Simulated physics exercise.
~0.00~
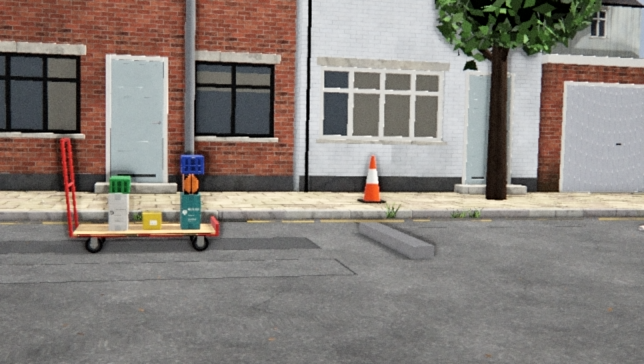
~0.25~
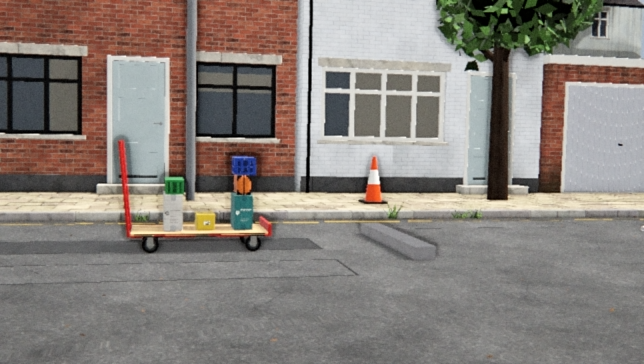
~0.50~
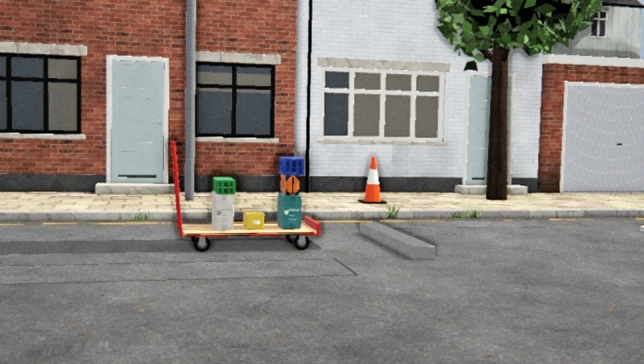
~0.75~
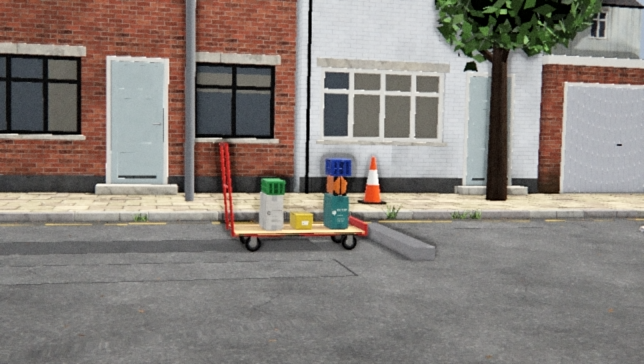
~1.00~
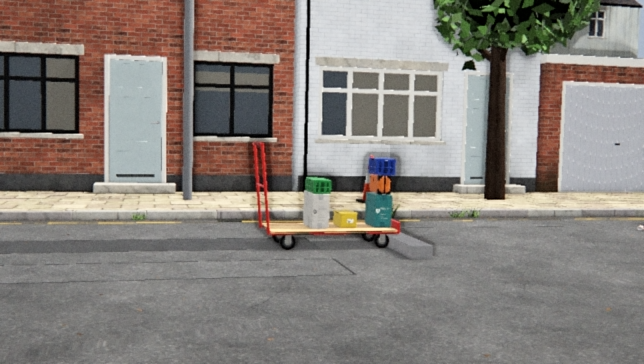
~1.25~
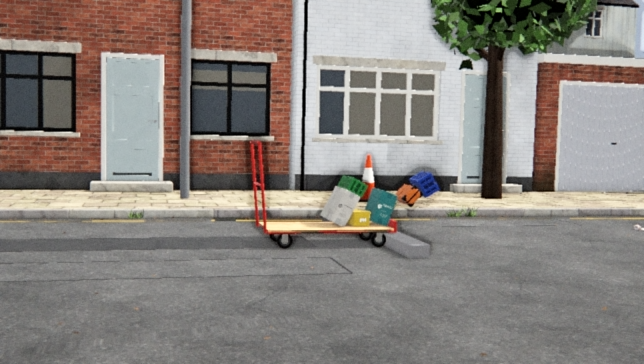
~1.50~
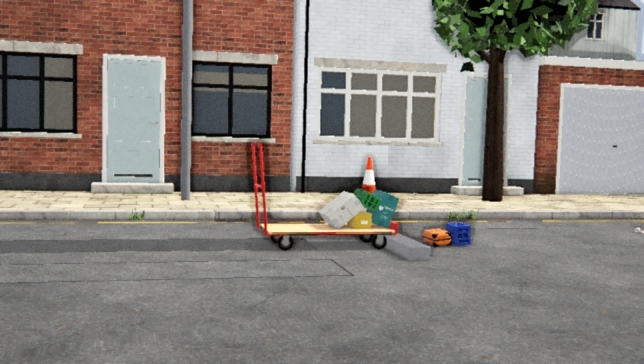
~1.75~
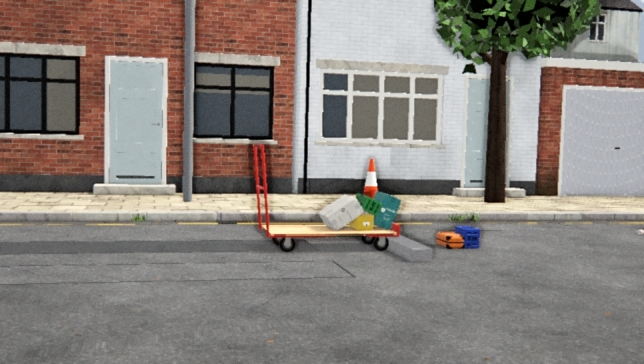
A red flatbed trolley with a pale deck rolls right along a grey street, seen side-on from across the road, before brick and white-painted houses, an orange cone and a tree. It carries a white carton topped by a green crate, a small yellow tote, and a teal carton with an orange suitcase and blue crate stacked above. The trolley stops abruptly at a low grey kerb, and the load pitches forward. The blue crate and orange suitcase tumble over the front onto the road. The white carton leans, and it stays heaped aboard with the green crate, yellow tote and tilted teal carton.
